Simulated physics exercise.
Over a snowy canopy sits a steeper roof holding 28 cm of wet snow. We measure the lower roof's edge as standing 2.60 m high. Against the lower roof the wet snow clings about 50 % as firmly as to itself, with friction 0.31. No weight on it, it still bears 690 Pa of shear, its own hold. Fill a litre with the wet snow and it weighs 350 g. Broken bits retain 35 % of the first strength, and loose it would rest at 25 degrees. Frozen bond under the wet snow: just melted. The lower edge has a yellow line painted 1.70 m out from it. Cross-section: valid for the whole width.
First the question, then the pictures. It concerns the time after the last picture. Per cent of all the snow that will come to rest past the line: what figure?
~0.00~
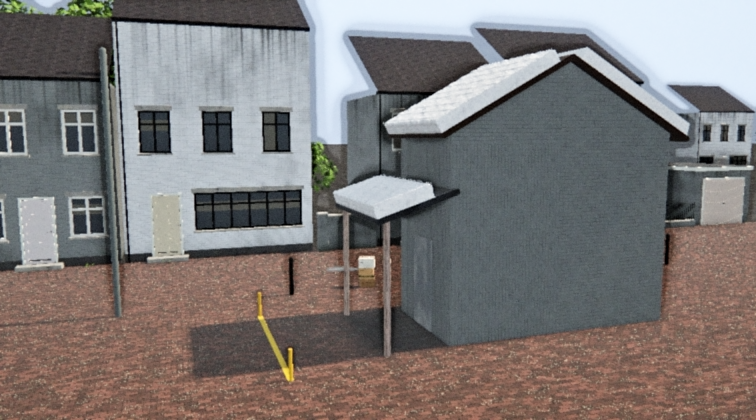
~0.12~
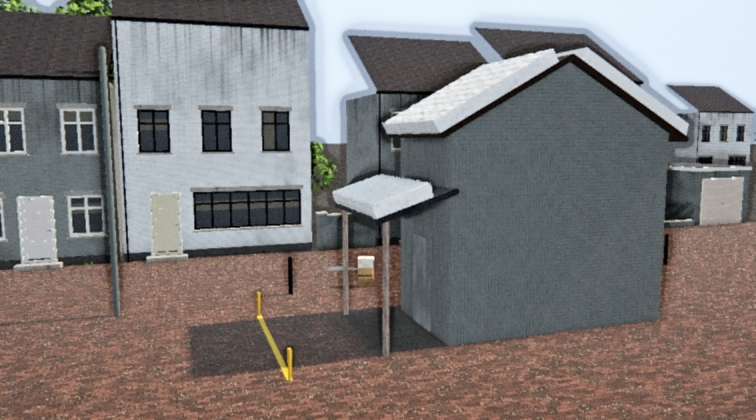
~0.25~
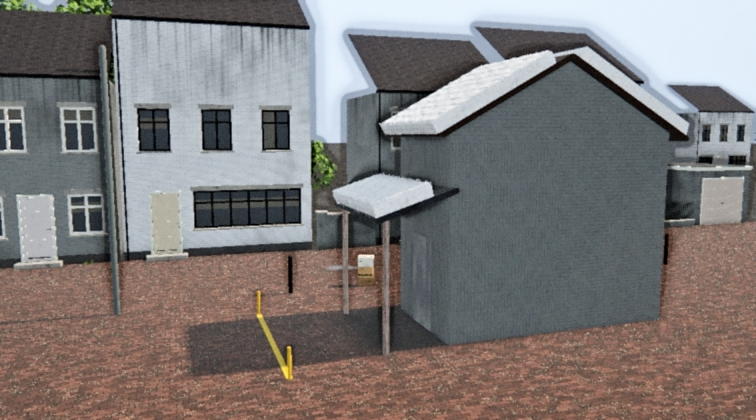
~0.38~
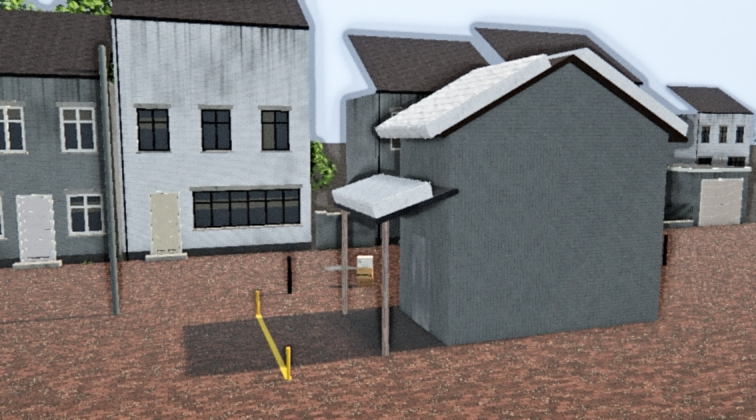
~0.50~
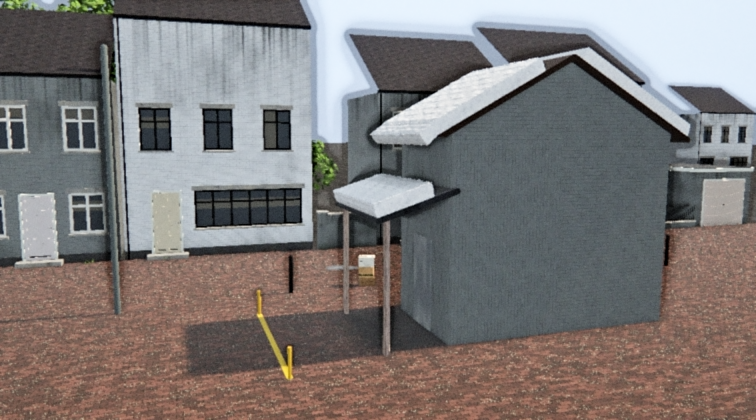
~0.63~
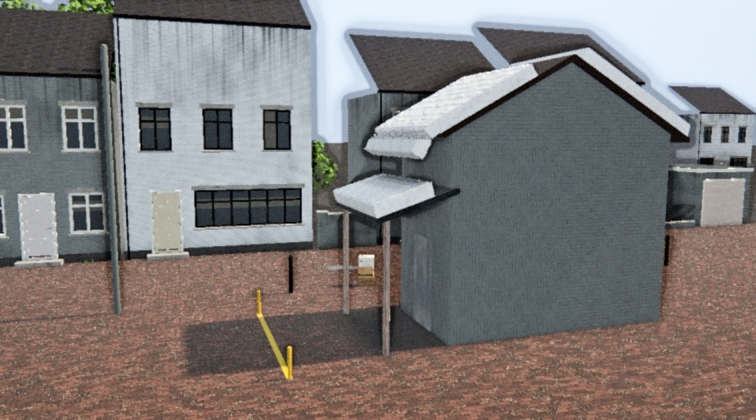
Near 45 %.
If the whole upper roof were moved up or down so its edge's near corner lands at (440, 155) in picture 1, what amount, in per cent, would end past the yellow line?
50 %.
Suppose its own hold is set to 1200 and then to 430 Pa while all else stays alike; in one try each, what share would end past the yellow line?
About 40 % first, about 45 % second.
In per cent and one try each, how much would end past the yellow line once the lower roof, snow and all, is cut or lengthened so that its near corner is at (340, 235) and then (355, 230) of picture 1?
Try 1: Near 60 %; try 2: Near 55 %.
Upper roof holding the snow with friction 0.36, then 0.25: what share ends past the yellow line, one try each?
40 %, then 45 %.
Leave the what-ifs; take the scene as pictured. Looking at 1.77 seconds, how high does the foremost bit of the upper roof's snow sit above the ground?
Close to 0.2 metres, I reckon.
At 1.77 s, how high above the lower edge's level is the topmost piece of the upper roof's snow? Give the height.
At that moment it reaches around 0.6 m above the edge.
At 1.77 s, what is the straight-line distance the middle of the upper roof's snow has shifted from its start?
5.0 m.
After 1.15 s, none is below the lower edge and 0 % is past the line.
After 1.77 s, 69 % is below the lower edge and 0 % is past the line.
After 2.38 s, 77 % is below the lower edge and 45 % is past the line.
After 3.00 s, 77 % is below the lower edge and 45 % is past the line.
After 3.20 s, at the end, 77 % is below the lower edge and 45 % is past the line.
